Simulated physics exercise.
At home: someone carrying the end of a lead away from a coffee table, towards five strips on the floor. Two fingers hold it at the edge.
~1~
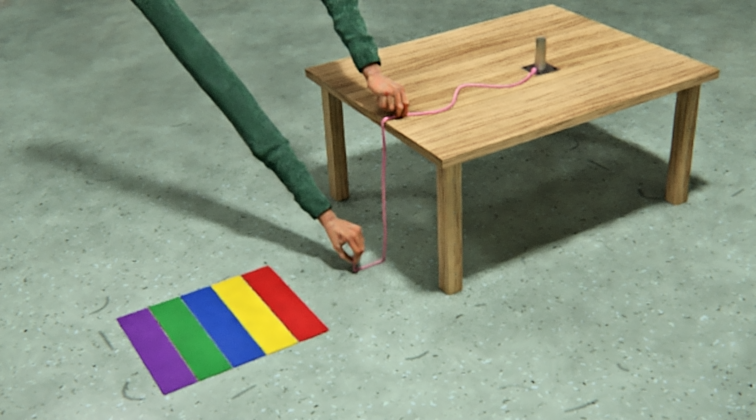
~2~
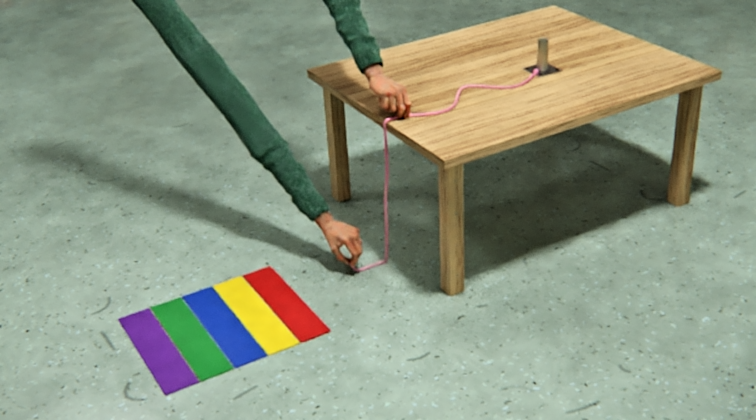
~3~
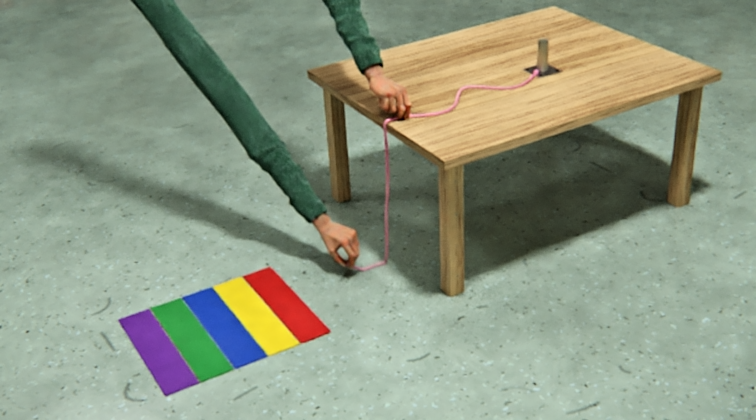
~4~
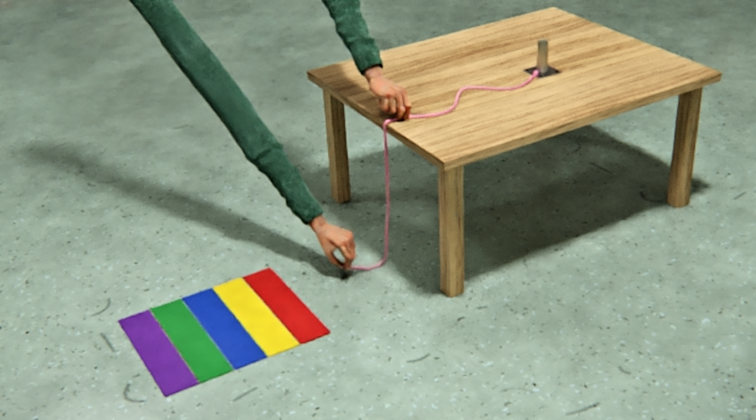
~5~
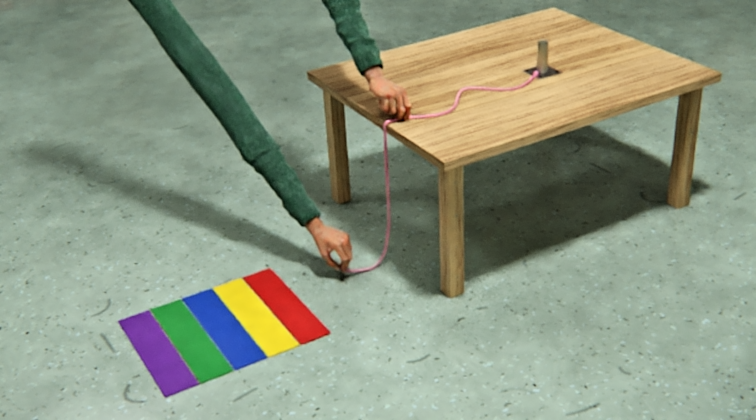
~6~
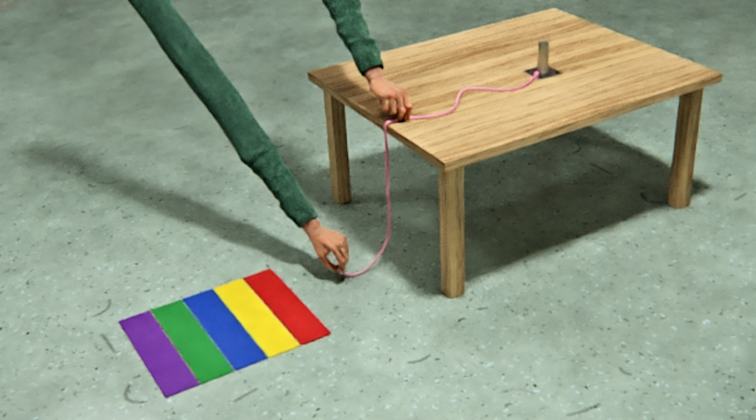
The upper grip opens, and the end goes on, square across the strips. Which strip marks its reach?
It halts on the blue strip.
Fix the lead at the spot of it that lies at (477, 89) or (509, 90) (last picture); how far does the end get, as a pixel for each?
Try by try, around (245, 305) and (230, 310).
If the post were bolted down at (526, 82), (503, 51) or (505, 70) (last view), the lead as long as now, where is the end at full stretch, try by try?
Near (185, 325), (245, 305) and (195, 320).
Early on, end near (278, 292); over red.
Midway, end near (244, 304); over yellow.
At the end of the slack, end near (223, 311); over blue. Over blue.
